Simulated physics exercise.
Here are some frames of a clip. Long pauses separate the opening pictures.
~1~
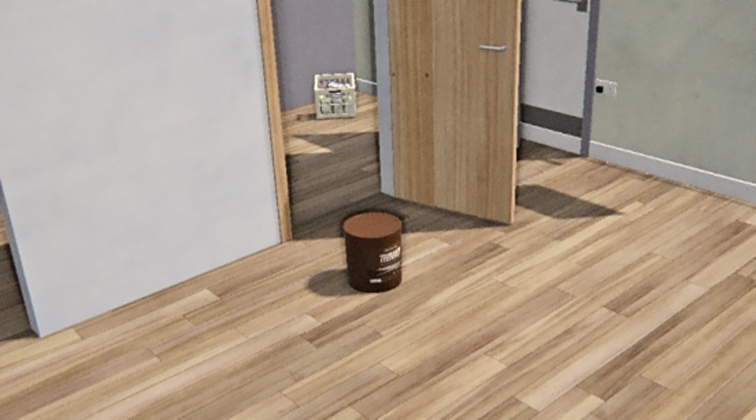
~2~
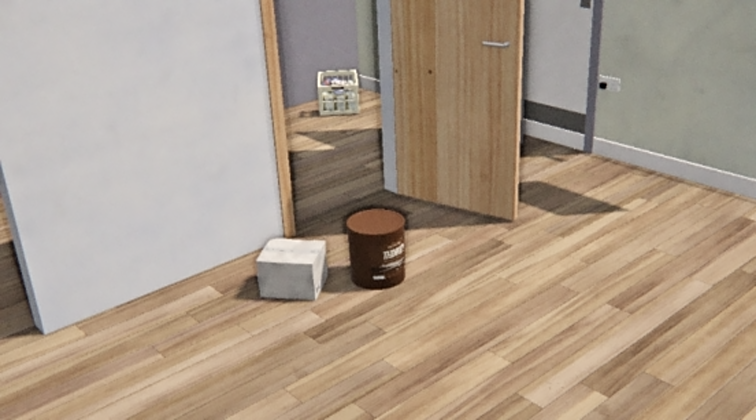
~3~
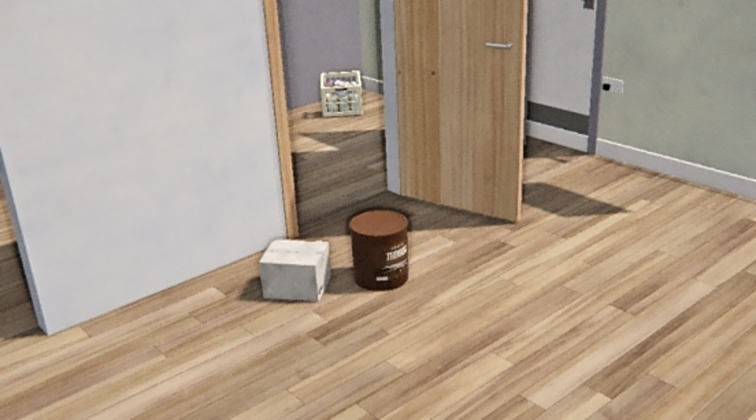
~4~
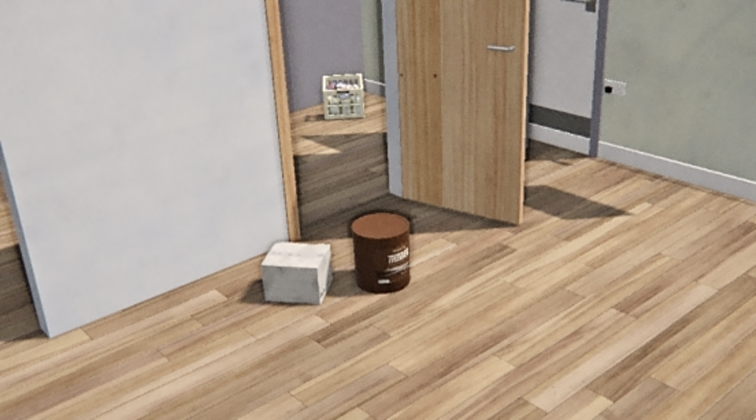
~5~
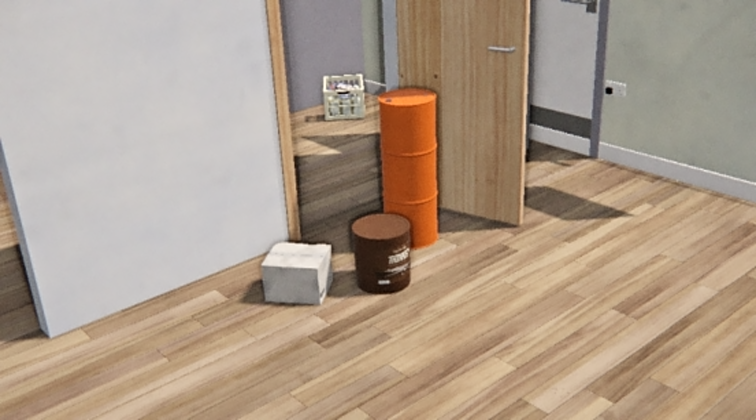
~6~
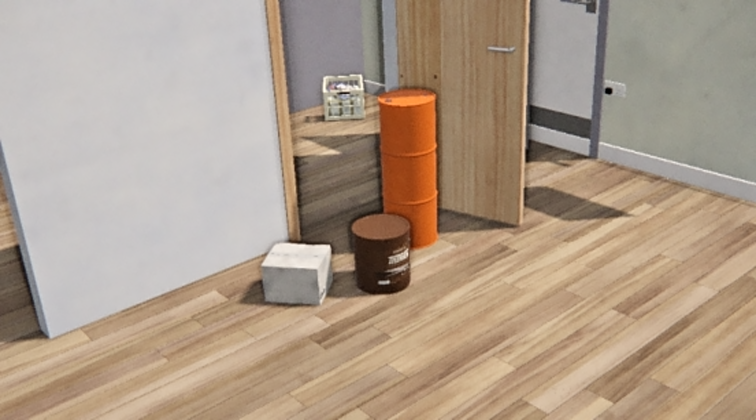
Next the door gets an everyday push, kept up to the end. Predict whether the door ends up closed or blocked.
Prediction: Blocked.
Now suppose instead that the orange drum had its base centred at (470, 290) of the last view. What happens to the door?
Next, the door completes its arc.
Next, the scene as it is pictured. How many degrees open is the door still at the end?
The answer is roughly 60°.
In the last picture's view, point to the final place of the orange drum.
Roughly (393, 172).
Then, 0.40 s later than the last frame, open by 88°.
Then, 0.60 s later than the last frame, open by 71°.
Then, 0.90 s later than the last frame, open by 62°; orange drum moved a little near (397, 172).
When it is over, open by 59°; all 3 as before. End places, in pixels of the last picture, orange drum near (392, 172).
